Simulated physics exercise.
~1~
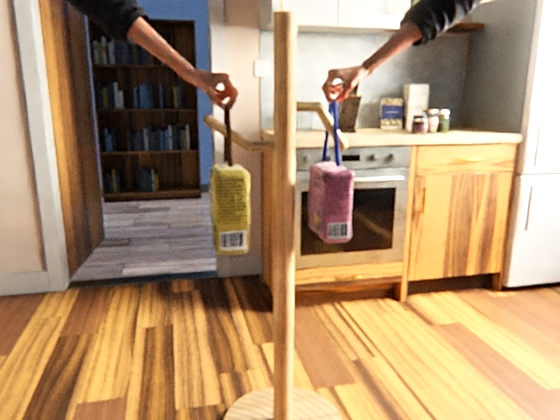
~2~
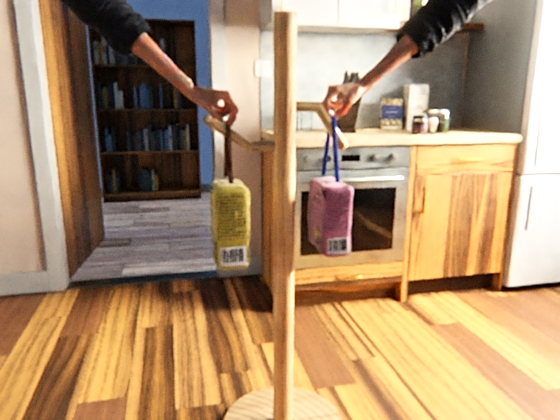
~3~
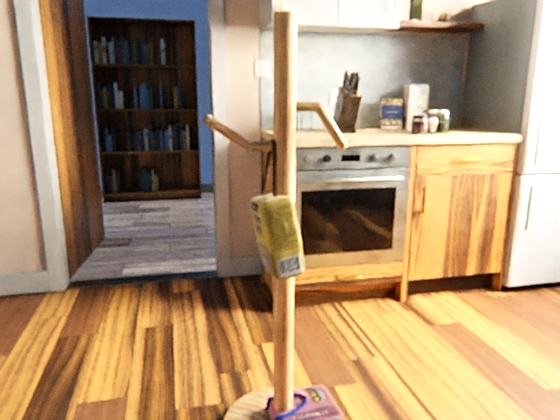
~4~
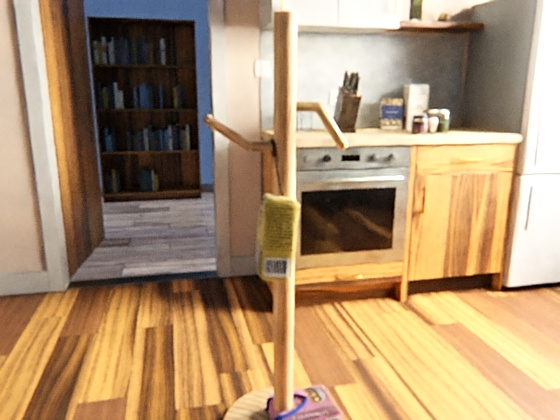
At the start, two hands hold a yellow sack and a pink bag by their loops at the pegs on either side of a wooden stand, in a room with a kitchen counter and oven behind. The hands lower the two a little, and both hang upright beside the post. Once the hands are gone, the yellow sack has slid inward toward the post and leans there, while the pink bag has dropped to the foot of the stand. At the end, the yellow sack hangs upright and the pink bag lies on its side below.
